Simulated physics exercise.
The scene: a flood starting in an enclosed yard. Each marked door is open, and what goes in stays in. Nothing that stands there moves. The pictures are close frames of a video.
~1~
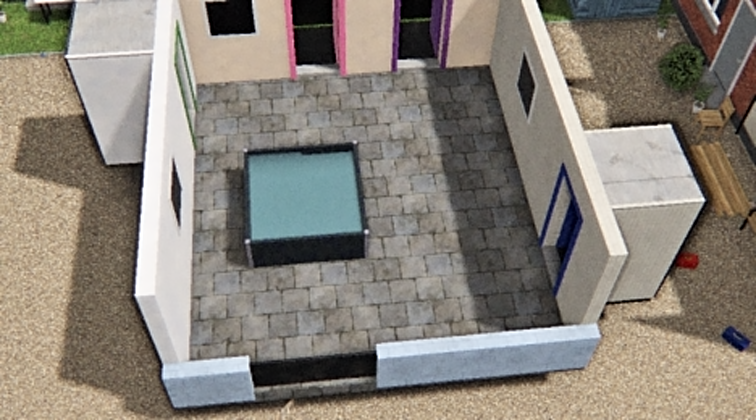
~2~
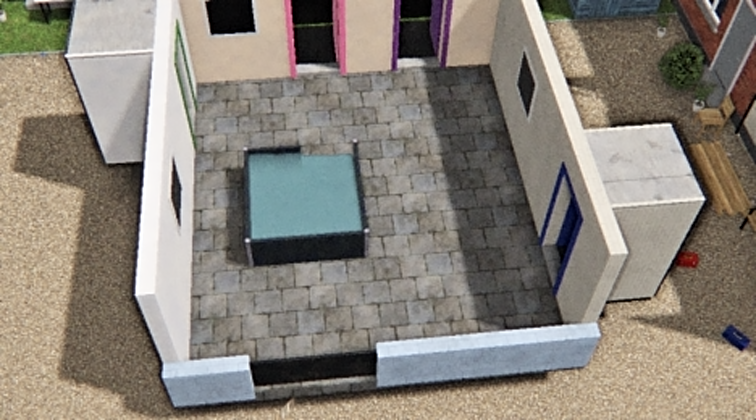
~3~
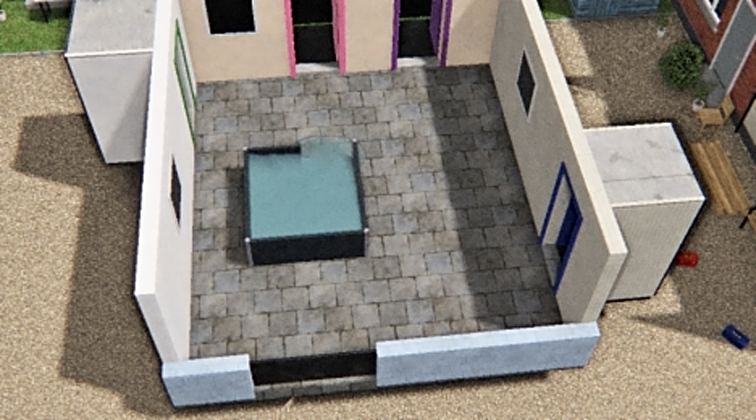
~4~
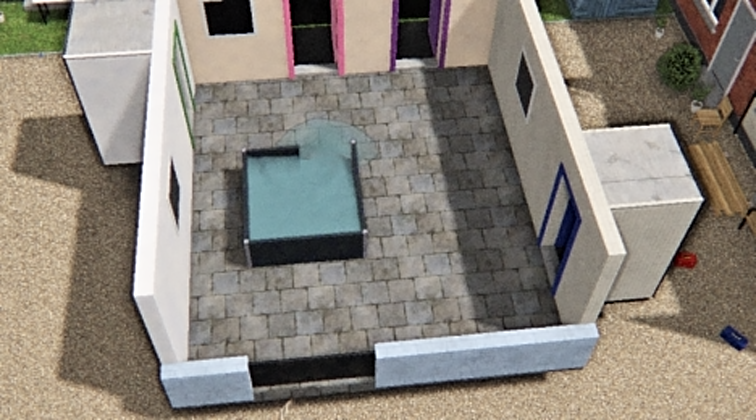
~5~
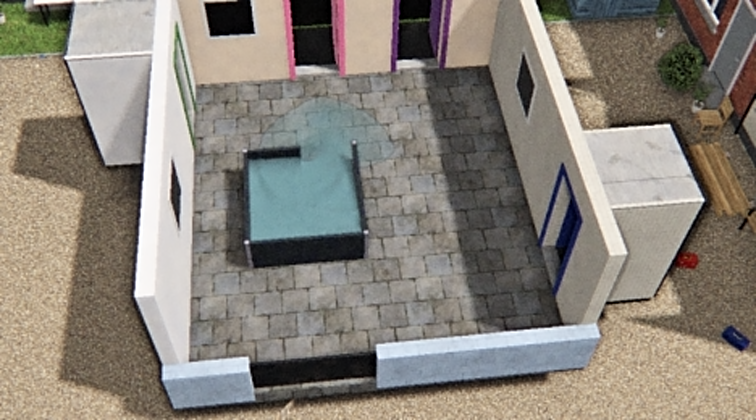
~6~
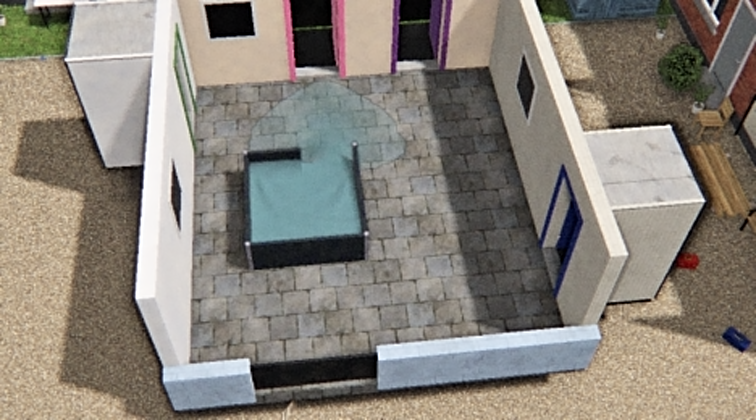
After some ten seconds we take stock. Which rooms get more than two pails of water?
In the end: The pink door floods; the green door holds within the limit; the purple door floods; the blue door holds within the limit.
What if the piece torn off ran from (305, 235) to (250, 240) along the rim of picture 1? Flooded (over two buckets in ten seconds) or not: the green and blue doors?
My reading: Green stays under; blue floods.
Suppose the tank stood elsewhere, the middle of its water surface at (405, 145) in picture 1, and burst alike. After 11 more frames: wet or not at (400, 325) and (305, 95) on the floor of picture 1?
As listed: Free of water, flooded.
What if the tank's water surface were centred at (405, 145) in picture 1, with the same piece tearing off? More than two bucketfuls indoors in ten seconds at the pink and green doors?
Pink door keeps below it; green door holds.
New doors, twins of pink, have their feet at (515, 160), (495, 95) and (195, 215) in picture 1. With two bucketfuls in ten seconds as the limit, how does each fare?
One after the other: Lets less in, takes more, takes less.
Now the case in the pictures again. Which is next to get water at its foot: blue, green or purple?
The purple door.
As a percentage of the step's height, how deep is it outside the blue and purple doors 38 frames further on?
In turn 50 and 120 per cent.
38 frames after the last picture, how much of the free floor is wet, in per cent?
Near 70 in a hundred.
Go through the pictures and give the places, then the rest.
Still water in the tank at (304, 193), in the first frame.
The front is at a hidden place, out from the gap on the tank's far side, in the second frame.
The front is at (312, 139), out from the gap on the tank's far side, in the third frame.
Water pours out on the tank's far side and has run to (312, 122), in the fourth frame.
The front is at (326, 100), out from the gap on the tank's far side, in the fifth frame.
Water pours out on the tank's far side and has run to (330, 84), in the sixth frame.
A moment on, water covers 20 % of the floor; the pink door over two buckets in, the green door not reached, the purple door not reached, the blue door not reached.
Next, water covers 30 % of the floor; the pink door far over two buckets in, the green door wet at the sill, nothing in, the purple door under two buckets in, the blue door not reached.
Then, water covers 35 % of the floor; the pink door far over two buckets in, the green door wet at the sill, nothing in, the purple door over two buckets in, the blue door not reached.
Later, water covers 70 % of the floor; the pink door far over two buckets in, the green door wet at the sill, nothing in, the purple door over two buckets in, the blue door wet at the sill, nothing in.
In the end, water covers 95 % of the floor; the pink door far over two buckets in, the green door wet at the sill, nothing in, the purple door over two buckets in, the blue door wet at the sill, nothing in.
